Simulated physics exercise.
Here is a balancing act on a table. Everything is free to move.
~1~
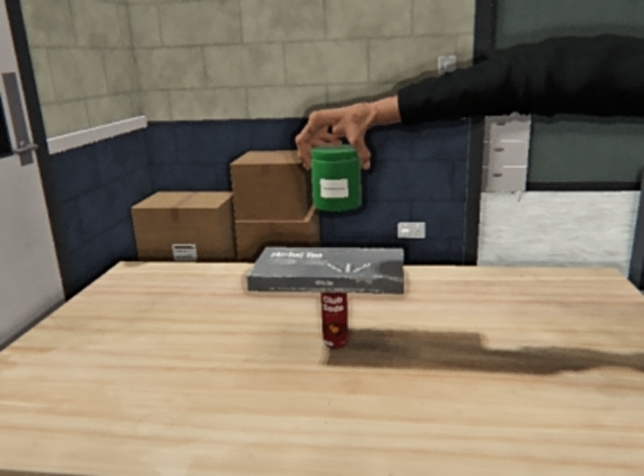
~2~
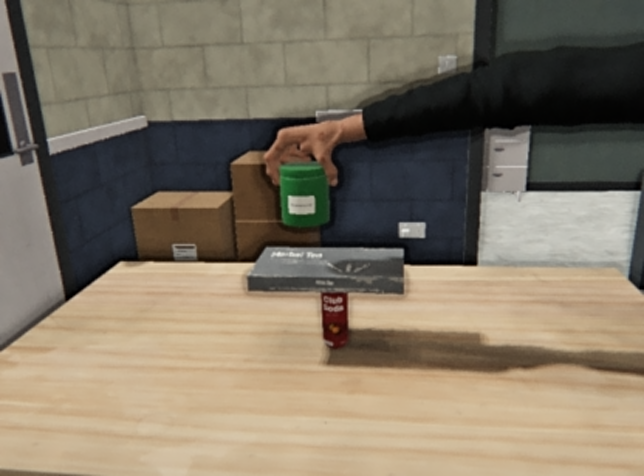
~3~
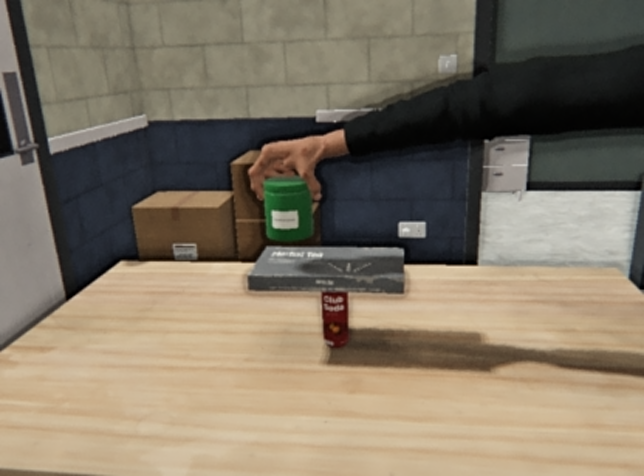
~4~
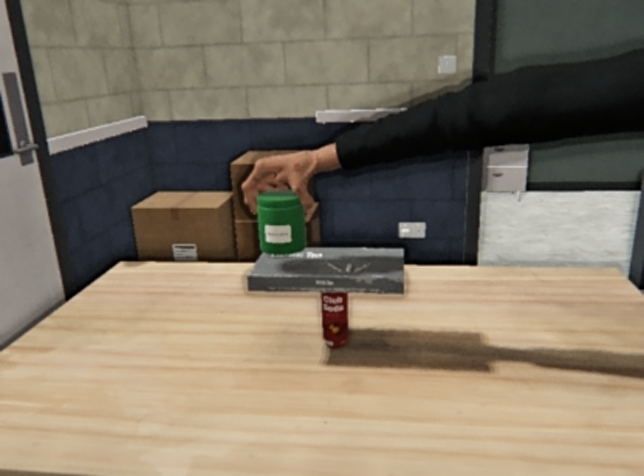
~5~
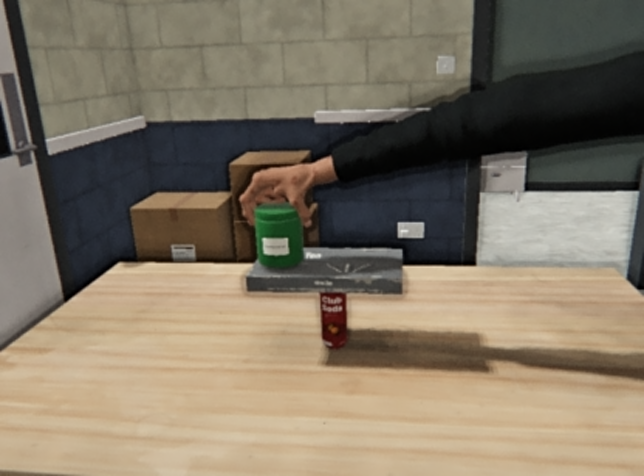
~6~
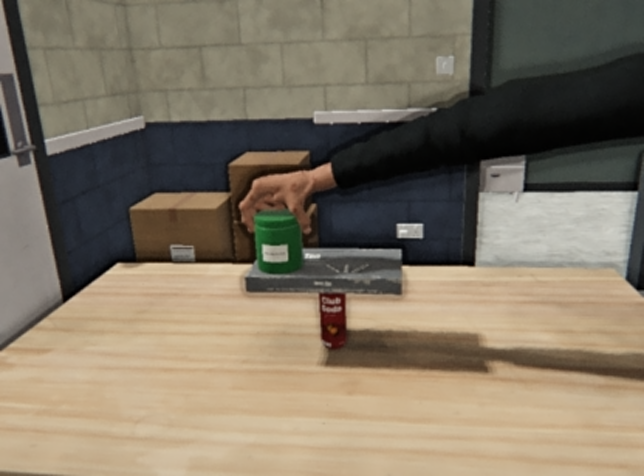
In the video, a flat gray box rests on top of an upright red can on a wooden table while a hand holding a green jar moves left and down, setting the jar on the left part of the box.
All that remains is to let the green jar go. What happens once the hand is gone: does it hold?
In the end the stack comes apart.
Then, 0.40 s later than the last frame, green jar now fallen; grey packet tilted by 69°.
Then, 0.80 s later than the last frame, grey packet now fallen.
When it is over, fallen, green jar and grey packet; red can as before. The stack gives way.
